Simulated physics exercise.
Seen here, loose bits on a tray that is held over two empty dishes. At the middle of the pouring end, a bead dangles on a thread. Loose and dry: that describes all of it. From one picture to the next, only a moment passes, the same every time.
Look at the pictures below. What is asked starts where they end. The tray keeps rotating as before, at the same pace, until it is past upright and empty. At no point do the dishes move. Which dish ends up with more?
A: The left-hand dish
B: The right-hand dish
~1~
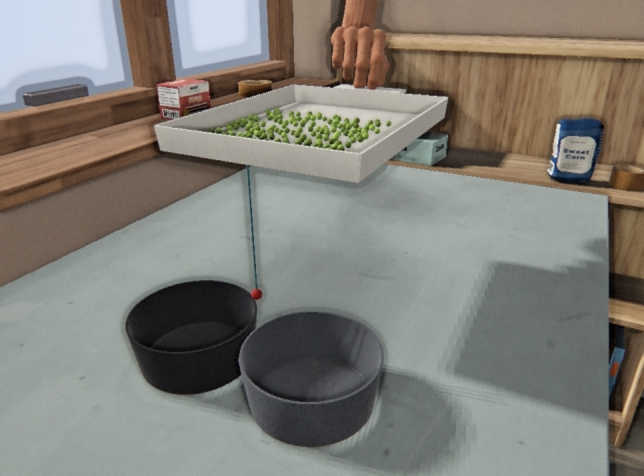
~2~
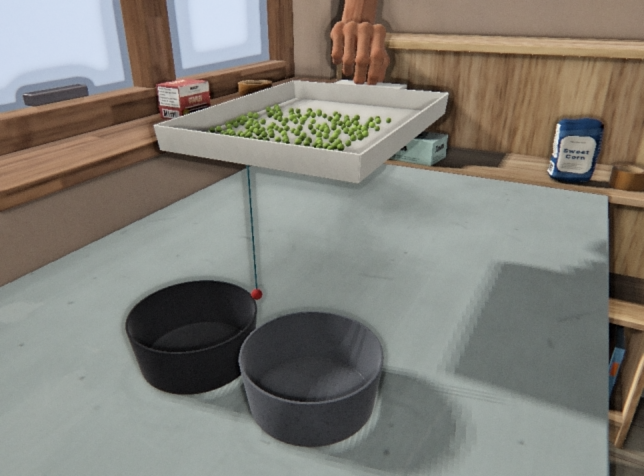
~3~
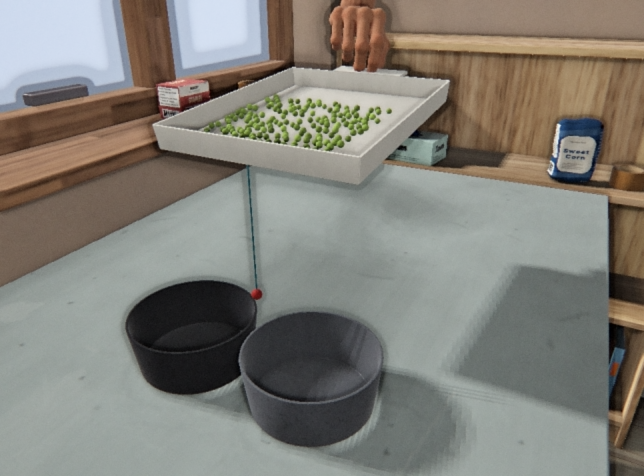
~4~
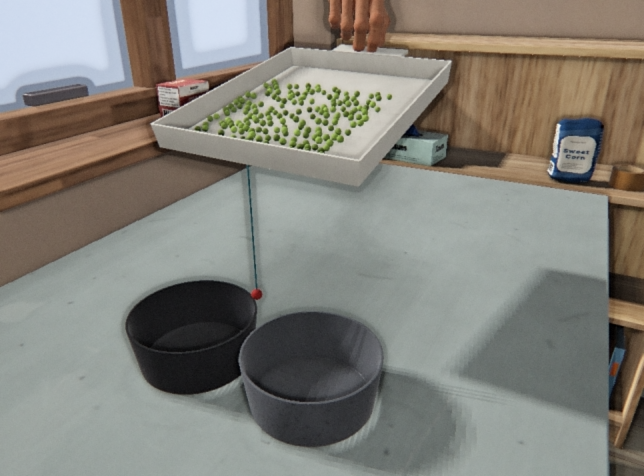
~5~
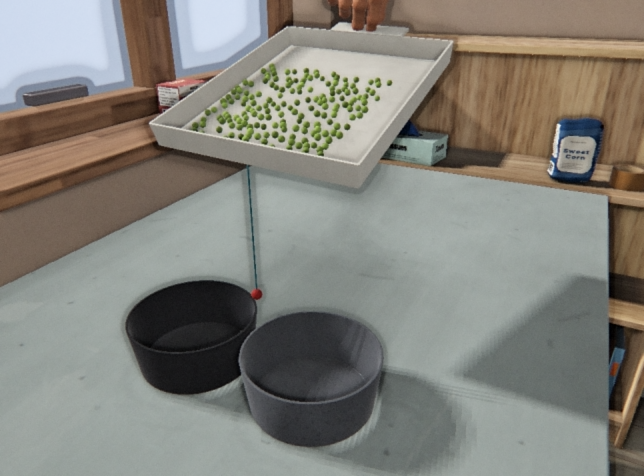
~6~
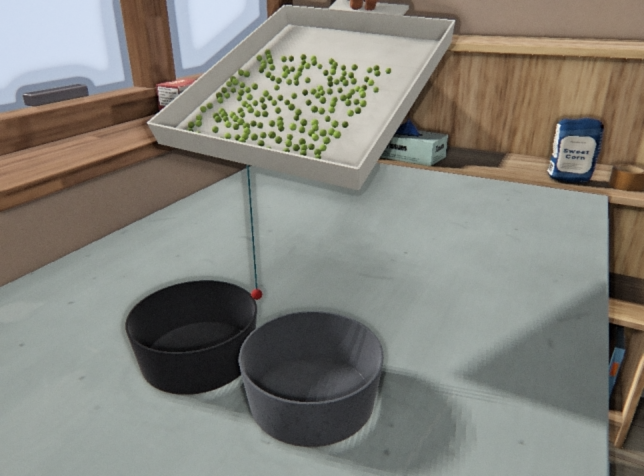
B.
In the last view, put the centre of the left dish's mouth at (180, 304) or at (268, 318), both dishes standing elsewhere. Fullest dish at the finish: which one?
Place 1 - the dish at right; place 2 - the dish at left.
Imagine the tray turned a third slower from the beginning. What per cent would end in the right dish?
That comes to about 70 in every hundred.
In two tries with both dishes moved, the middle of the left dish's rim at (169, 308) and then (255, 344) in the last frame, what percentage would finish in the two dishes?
The first yields 90 per cent and the second 80 per cent.
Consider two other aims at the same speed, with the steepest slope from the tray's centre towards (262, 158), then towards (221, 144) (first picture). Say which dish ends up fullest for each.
Try 1: The left-side dish; try 2: The left-side dish.
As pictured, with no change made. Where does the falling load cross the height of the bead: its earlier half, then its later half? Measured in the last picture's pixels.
The early half goes through (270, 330), the late half through (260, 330).
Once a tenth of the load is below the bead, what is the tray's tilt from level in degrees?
The angle is roughly 115° at that point.
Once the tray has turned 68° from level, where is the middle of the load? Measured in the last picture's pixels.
In the last view, the load is centred close to (258, 149).
Shortly afterwards, tray tipped steeply; all but a few on the tray; only a few in the air.
Next, tray tipped past a quarter turn; the bulk on the tray; only a few in the right dish; a little in the air.
Some moments later, tray tipped past a quarter turn; near two thirds in the right dish; near a quarter in the left dish; a little outside both.
In the end, tray tipped past a quarter turn; near two thirds in the right dish; near a quarter in the left dish; a little outside both.
